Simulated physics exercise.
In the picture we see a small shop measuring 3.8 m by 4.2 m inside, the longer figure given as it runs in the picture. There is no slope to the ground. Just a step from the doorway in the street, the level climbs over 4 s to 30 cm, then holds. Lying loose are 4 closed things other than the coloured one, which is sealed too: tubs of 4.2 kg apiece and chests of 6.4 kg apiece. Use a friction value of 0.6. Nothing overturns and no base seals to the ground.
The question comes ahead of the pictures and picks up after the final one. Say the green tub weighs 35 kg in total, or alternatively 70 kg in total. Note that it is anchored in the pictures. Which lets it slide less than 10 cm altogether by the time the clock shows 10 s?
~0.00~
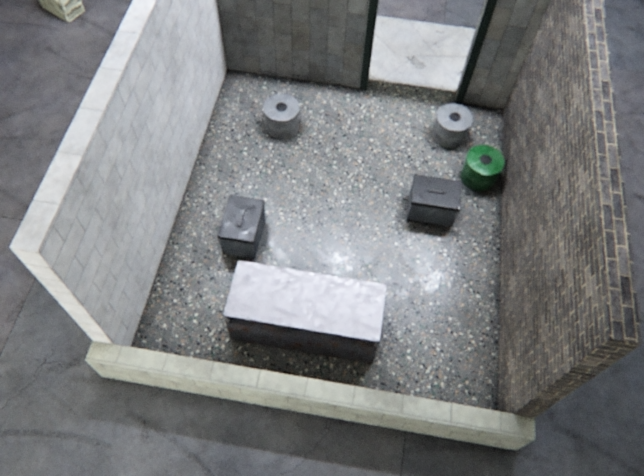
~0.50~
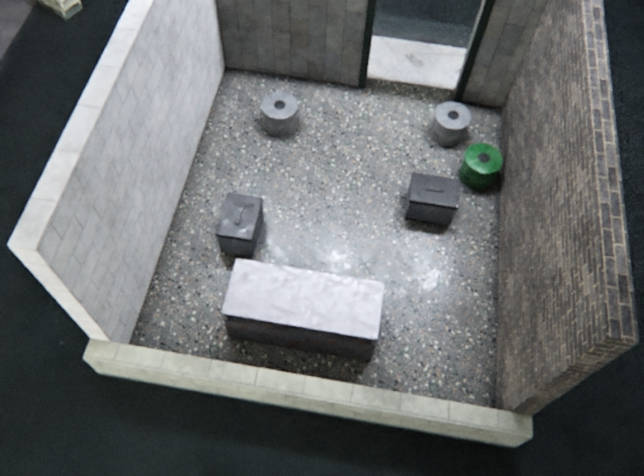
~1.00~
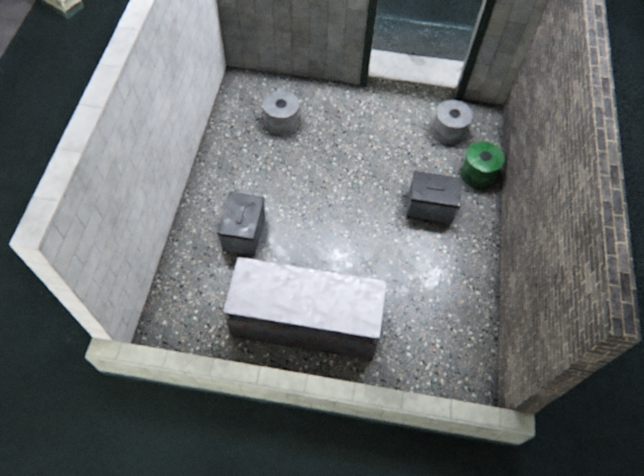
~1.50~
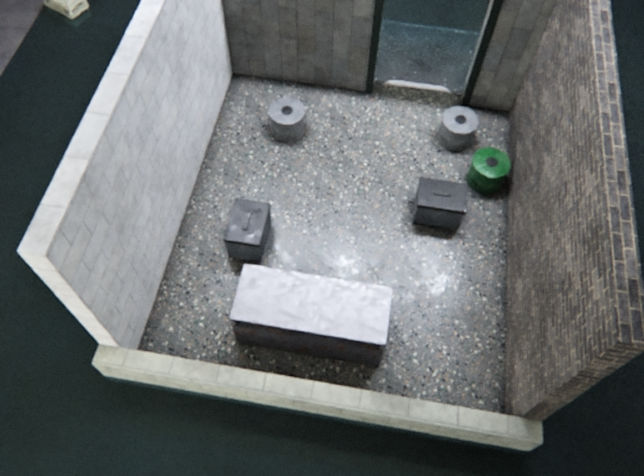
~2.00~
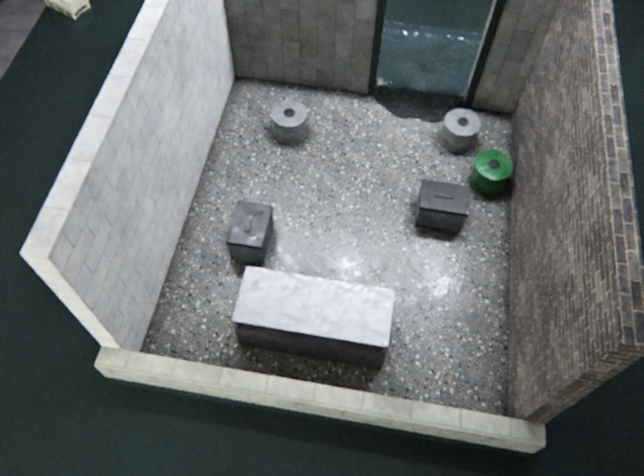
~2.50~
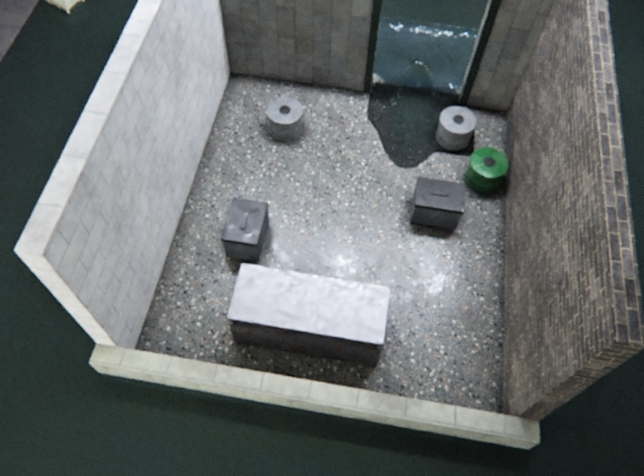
The answer is the light one.
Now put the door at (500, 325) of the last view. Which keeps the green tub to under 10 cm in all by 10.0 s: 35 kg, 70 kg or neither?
Result: Lighter option suffices.
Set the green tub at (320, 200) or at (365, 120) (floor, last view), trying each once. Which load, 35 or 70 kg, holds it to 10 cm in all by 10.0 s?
Going in order: Both weights work, both weights work.
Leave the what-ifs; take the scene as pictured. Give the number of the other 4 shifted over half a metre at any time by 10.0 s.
The count comes to 3.
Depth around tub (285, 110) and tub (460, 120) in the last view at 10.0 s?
I'd put it at 4 cm and 13 cm respectively.
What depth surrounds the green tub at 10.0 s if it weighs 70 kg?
About 17 cm.
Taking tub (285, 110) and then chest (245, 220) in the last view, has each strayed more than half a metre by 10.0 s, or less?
Below, beyond.
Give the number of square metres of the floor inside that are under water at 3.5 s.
Wet: Near 4.5 m2.
After 3.5 s the green tub would be 0 cm from its start with 35 kg and 0 cm from its start with 70 kg; 2 cm of water round it then.
After 4.5 s the green tub would be 0 cm from its start with 35 kg and 0 cm from its start with 70 kg; 8 cm of water round it then.
After 7.0 s the green tub would be 0 cm from its start with 35 kg and 0 cm from its start with 70 kg; 9 cm of water round it then.
After 10.0 s the green tub would be 0 cm from its start with 35 kg and 0 cm from its start with 70 kg; 17 cm of water round it then.
